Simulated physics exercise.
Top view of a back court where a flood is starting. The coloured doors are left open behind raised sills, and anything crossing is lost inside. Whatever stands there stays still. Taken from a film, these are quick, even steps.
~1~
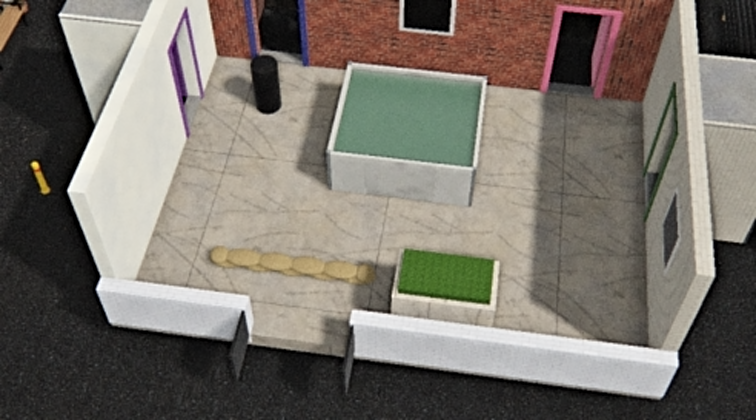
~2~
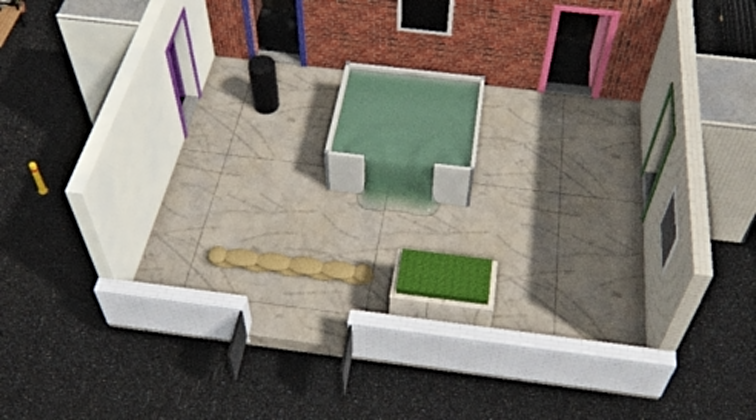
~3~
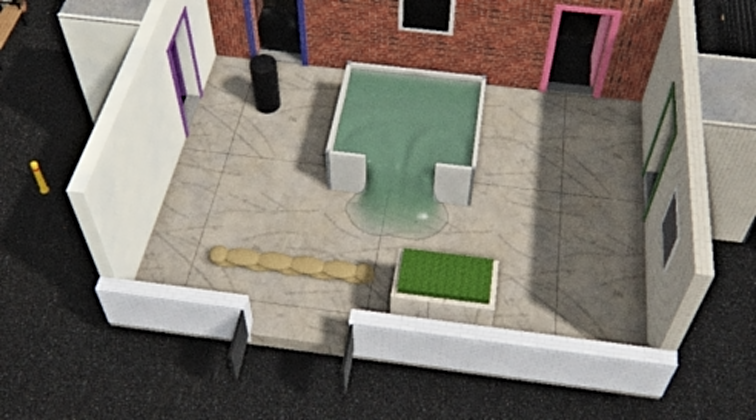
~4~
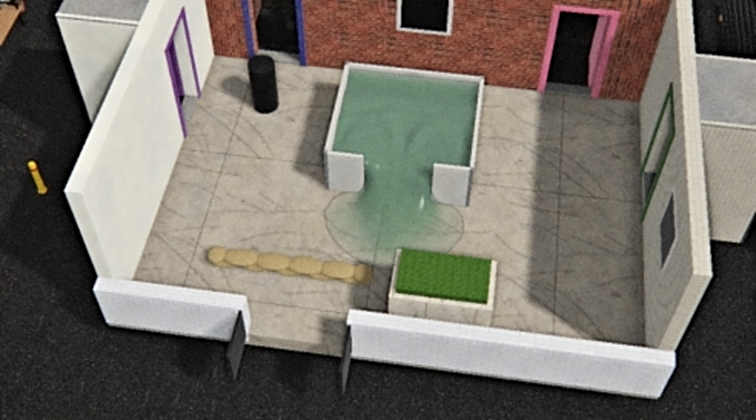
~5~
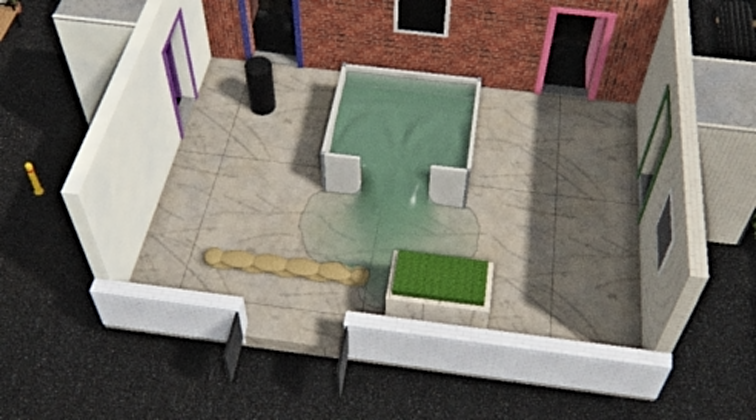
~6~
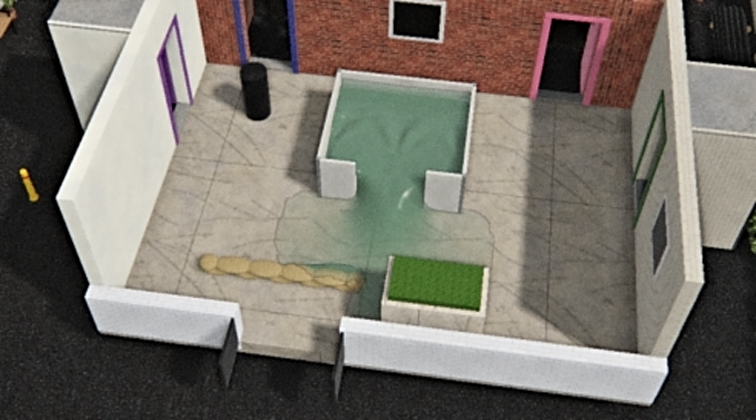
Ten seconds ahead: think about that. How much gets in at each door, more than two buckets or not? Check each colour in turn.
Green door: No more than two buckets. Blue door: More than two buckets. Pink door: More than two buckets. Purple door: No more than two buckets.
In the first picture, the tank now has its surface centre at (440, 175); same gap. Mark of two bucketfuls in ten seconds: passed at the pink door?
Pink door exceeds the threshold.
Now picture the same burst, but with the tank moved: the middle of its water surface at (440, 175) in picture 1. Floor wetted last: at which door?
It's the blue door.
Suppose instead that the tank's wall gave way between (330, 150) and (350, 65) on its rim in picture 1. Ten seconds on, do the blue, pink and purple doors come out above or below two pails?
The blue door tops the limit, the pink door falls short and the purple door tops the limit.
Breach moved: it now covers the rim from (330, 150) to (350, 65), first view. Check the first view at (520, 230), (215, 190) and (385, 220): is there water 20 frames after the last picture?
Taking the points in order: Unwetted, swamped and unwetted.
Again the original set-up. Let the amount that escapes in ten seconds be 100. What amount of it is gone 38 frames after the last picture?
Around 65 % of the total, roughly.
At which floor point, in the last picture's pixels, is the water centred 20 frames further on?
At about (401, 218).
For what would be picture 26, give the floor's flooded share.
Around 65 percent, give or take.
A moment on, water covers 25 % of the floor; the green door not reached, the blue door not reached, the pink door not reached, the purple door not reached.
Next, water covers 45 % of the floor; the green door not reached, the blue door not reached, the pink door not reached, the purple door not reached.
Then, water covers 65 % of the floor; the green door wet at the sill, nothing in, the blue door not reached, the pink door not reached, the purple door wet at the sill, nothing in.
Later, water covers 85 % of the floor; the green door wet at the sill, nothing in, the blue door under two buckets in, the pink door over two buckets in, the purple door wet at the sill, nothing in.
In the end, water covers 95 % of the floor; the green door wet at the sill, nothing in, the blue door over two buckets in, the pink door far over two buckets in, the purple door wet at the sill, nothing in.
